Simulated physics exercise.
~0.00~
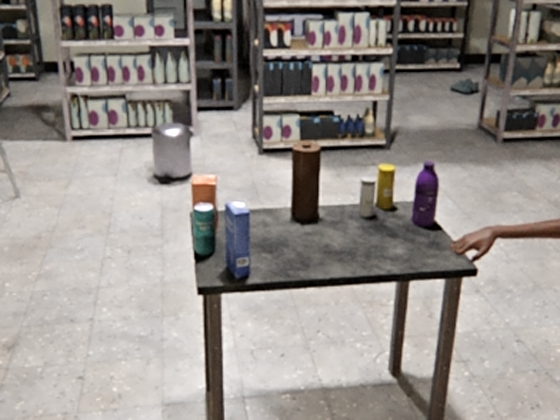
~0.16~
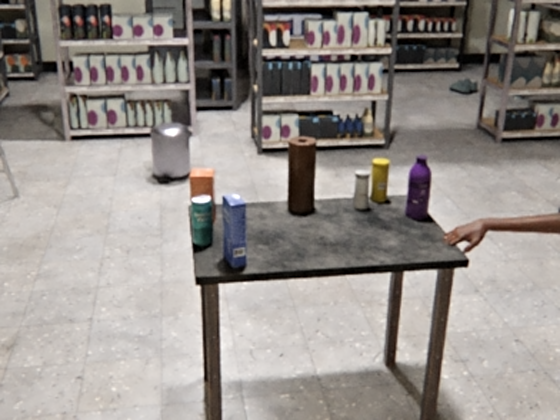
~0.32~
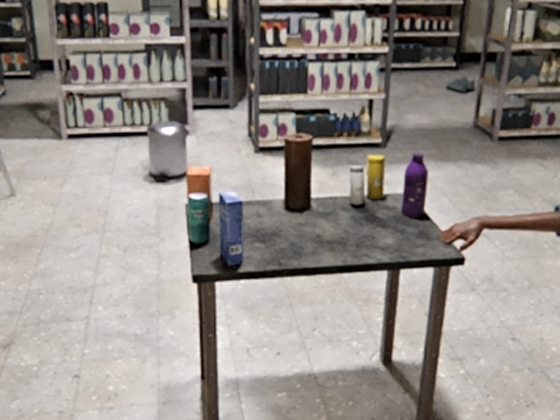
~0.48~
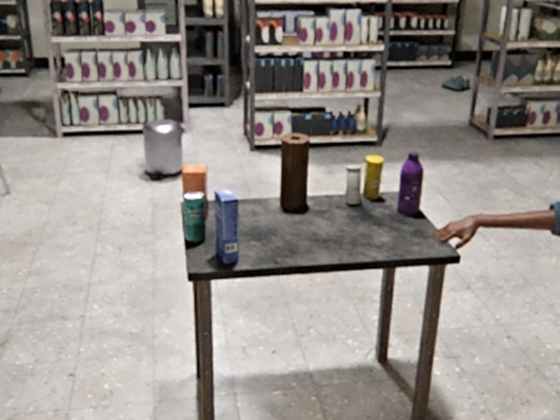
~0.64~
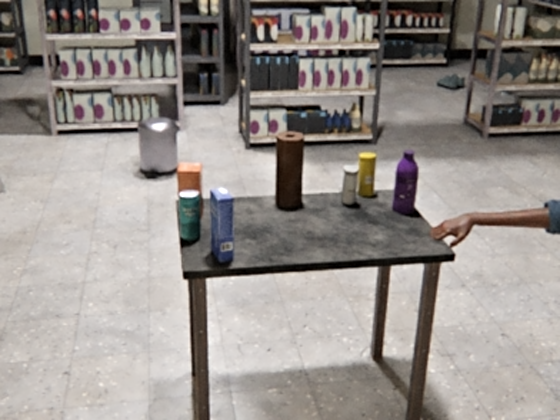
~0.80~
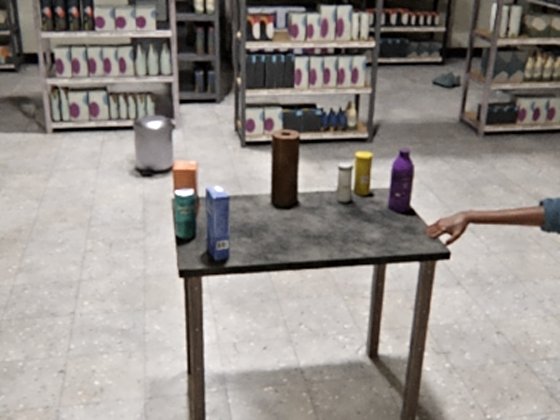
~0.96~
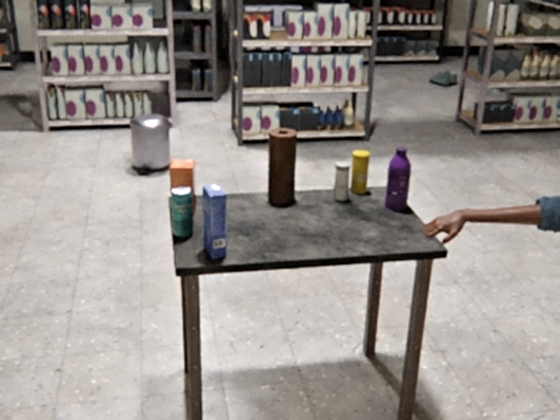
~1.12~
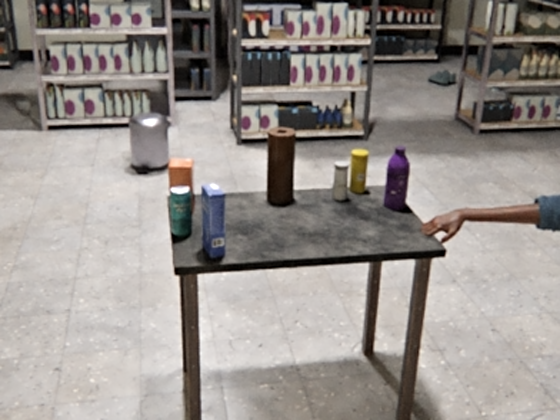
A hand resting on a small dark table's edge as bottles, cartons and a brown roll stay standing in a storeroom.
